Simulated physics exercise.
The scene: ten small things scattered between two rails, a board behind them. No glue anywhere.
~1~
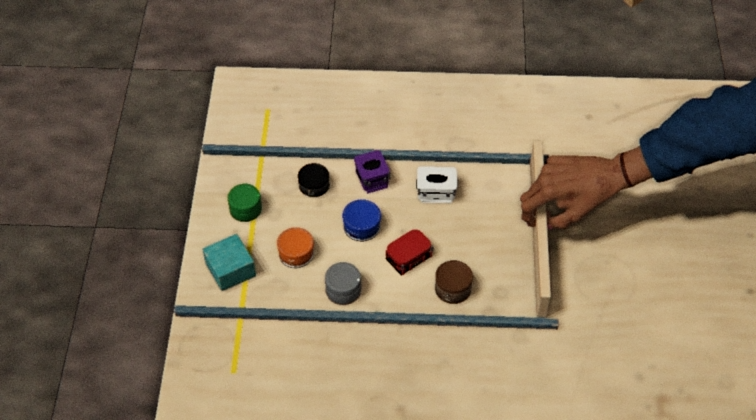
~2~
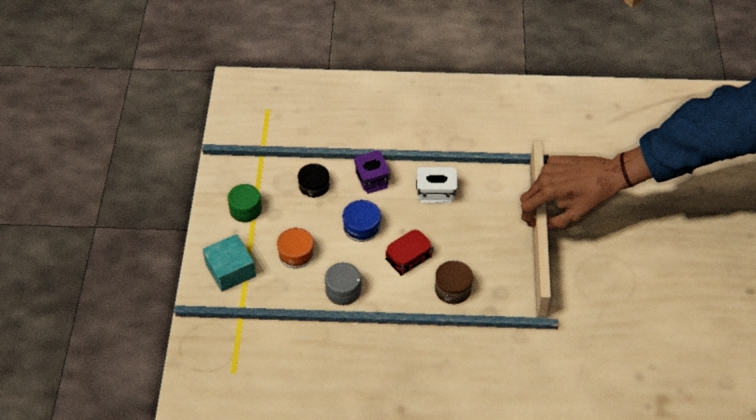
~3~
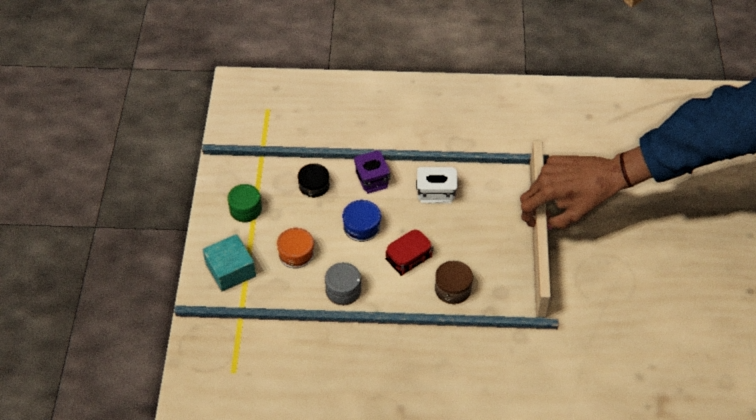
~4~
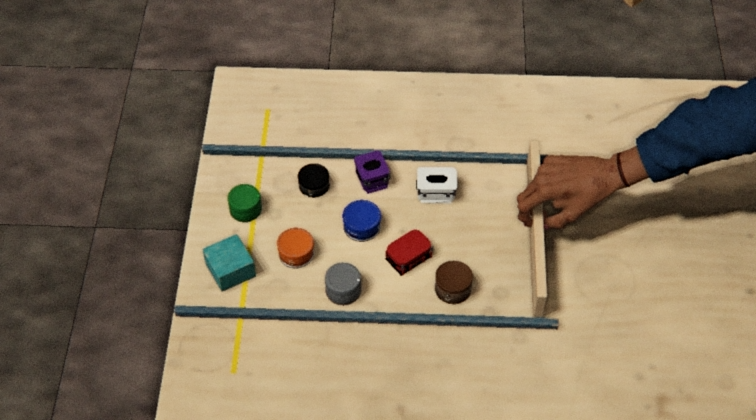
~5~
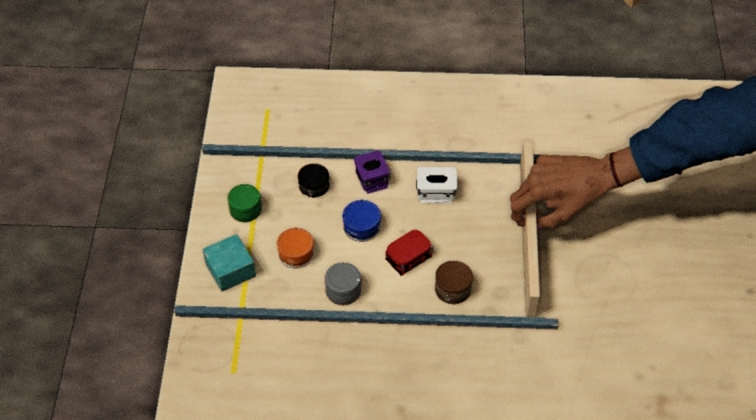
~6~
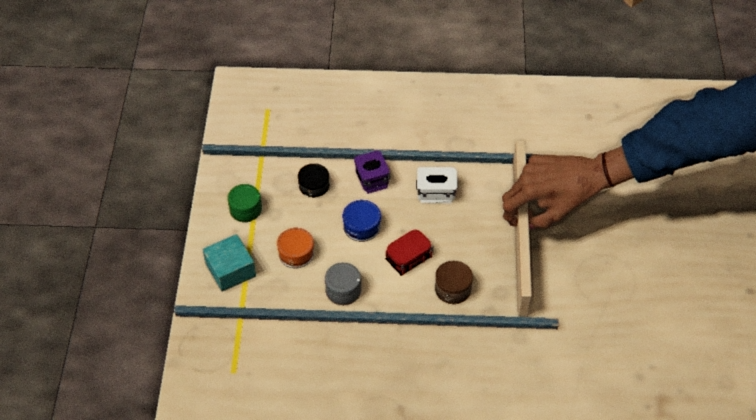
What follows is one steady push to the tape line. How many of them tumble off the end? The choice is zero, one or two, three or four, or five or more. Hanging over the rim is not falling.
Outcome: The number that fall off is one or two.
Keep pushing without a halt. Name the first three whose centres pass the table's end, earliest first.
In order: The black tub, then the turquoise block, then the orange pot.
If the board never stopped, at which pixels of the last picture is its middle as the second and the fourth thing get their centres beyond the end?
Its middle is around (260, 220) and later (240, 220).
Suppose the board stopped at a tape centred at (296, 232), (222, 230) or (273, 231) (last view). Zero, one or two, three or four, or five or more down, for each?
Taking them in turn, not one; five or more; not one.
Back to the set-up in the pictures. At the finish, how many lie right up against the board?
In contact: 4.
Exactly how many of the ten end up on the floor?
It comes to 2.
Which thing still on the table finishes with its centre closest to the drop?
The orange pot ends nearest.
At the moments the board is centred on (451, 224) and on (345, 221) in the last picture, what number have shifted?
2 and 8.
A little later, none off yet; turquoise block at rest near (229, 263); green lid at rest near (245, 203); orange pot at rest near (296, 248).
When it is over, the number that fall off is one or two; down, black tub and turquoise block.
